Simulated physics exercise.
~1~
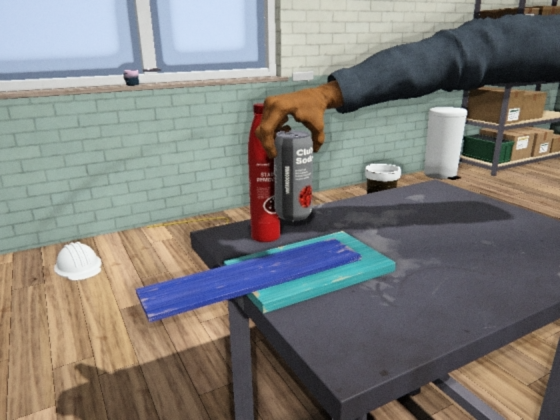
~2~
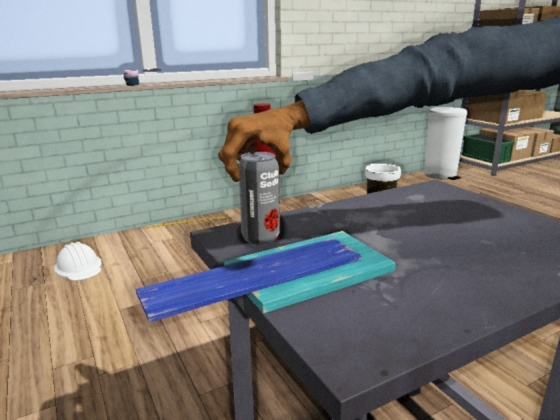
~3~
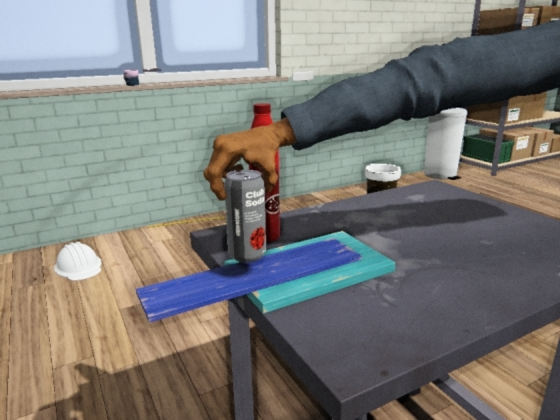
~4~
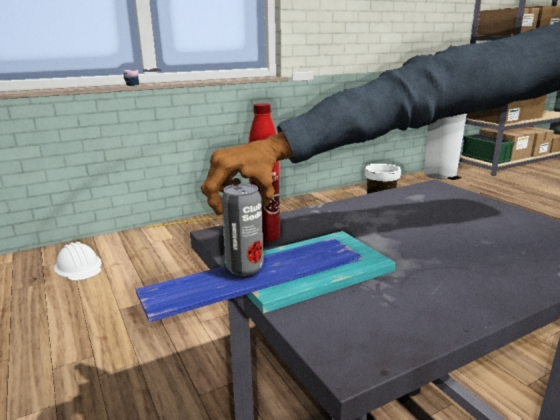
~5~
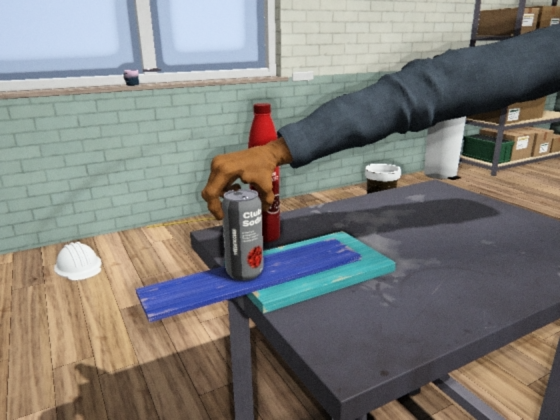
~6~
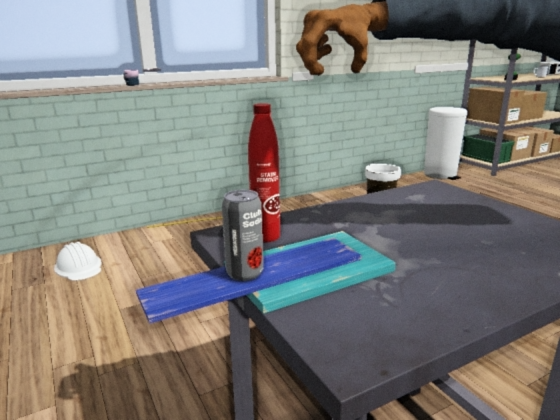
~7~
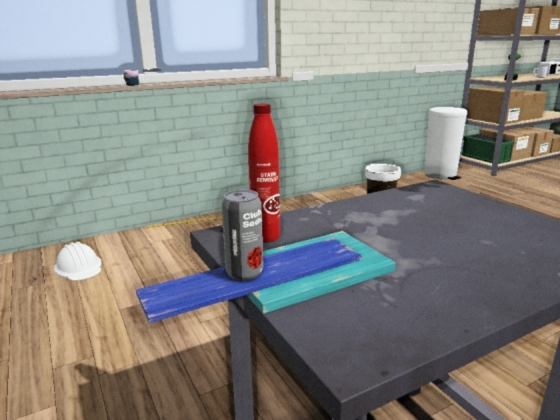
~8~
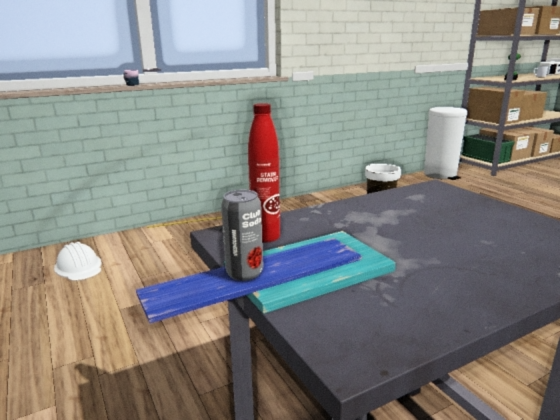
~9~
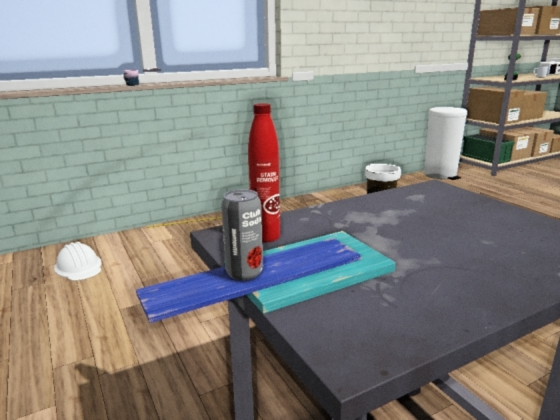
A hand lowering a grey can onto a blue board jutting past a table's edge, then withdrawing as everything stays still.
